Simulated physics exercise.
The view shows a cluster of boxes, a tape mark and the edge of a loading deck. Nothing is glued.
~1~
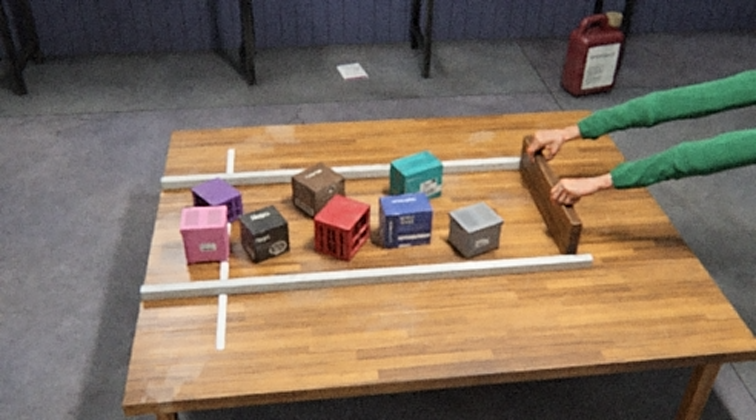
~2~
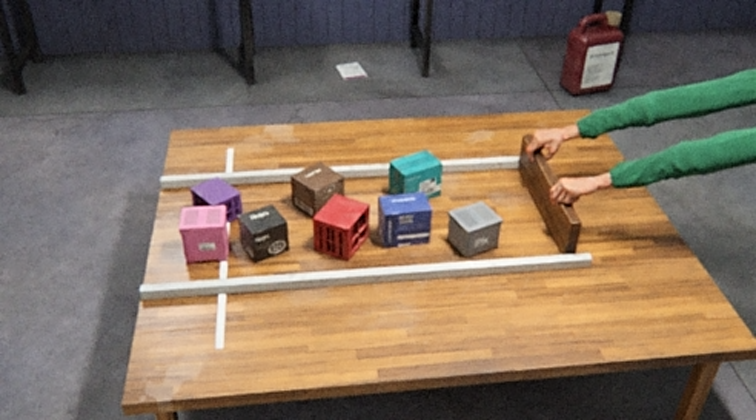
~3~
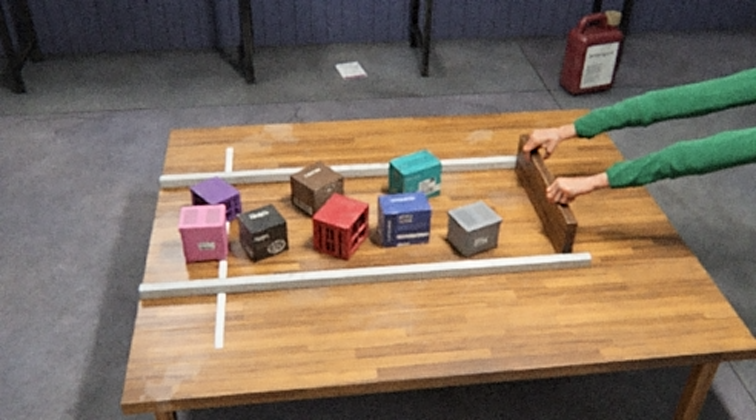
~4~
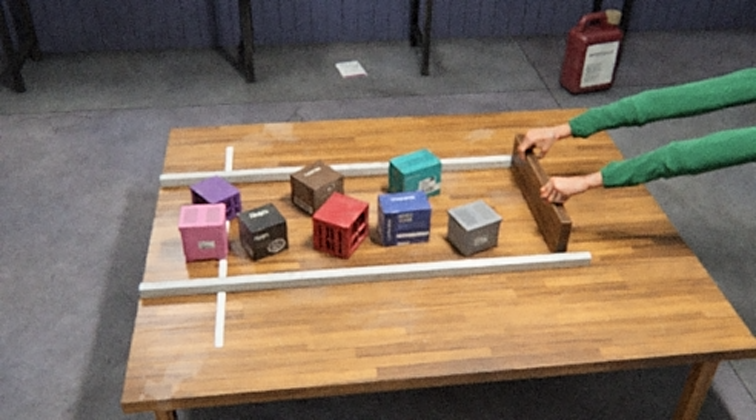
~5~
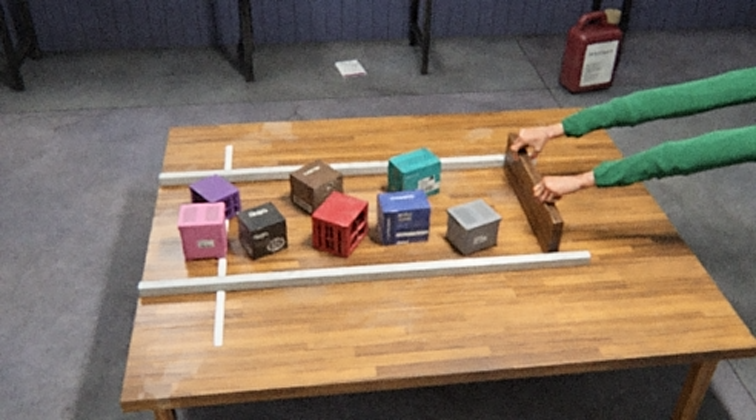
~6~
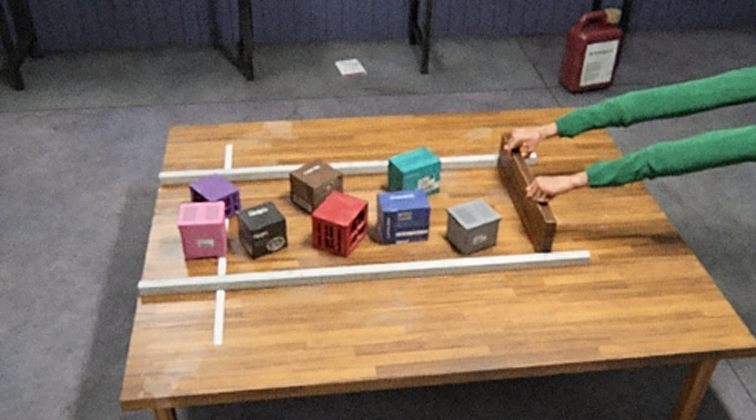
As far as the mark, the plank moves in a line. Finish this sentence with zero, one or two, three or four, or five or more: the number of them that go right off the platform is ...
The number of them that go right off the platform is three or four.
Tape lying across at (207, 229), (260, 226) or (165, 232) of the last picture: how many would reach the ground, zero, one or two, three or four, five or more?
5 or more; three to four; 5 or more.
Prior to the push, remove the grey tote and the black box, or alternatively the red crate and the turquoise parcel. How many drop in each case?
It would be 1 and 2.
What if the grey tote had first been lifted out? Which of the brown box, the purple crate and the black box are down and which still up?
First, the brown box is safe; next, the purple crate is safe; last, the black box takes the fall.
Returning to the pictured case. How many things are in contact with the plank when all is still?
Contact count: 3.
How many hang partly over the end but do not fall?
I get 2.
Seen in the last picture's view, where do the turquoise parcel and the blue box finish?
Same order as the question: First (202, 180), second (153, 230).
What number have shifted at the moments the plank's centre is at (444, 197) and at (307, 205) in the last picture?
Note: First position 4; second position 8.
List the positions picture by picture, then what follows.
In the first frame, pink tote (206, 236); purple crate (218, 203); black box (265, 234); plank (548, 194); tape (227, 233).
In the second frame, purple crate (217, 202); brown box (318, 190).
In the third frame, black box (263, 233); turquoise parcel (415, 178).
In the fourth frame, pink tote (205, 233); plank (538, 192).
In the fifth frame, purple crate (216, 199); blue box (403, 218).
In the sixth frame, pink tote (204, 231); purple crate (216, 199); black box (262, 230); plank (524, 192); tape (224, 228).
Soon after, none off yet; pink tote at rest near (204, 231); purple crate at rest near (216, 199); black box at rest near (262, 230).
After that, none off yet; pink tote displaced about its own width near (169, 233); purple crate at rest near (216, 199); black box displaced about its own width near (211, 235).
And then, one off so far; pink tote off the edge near (118, 337); purple crate displaced a little near (205, 202); black box tilting a little near (125, 244).
In the end, the number that fall off is three or four; gone, red crate, black box and pink tote.
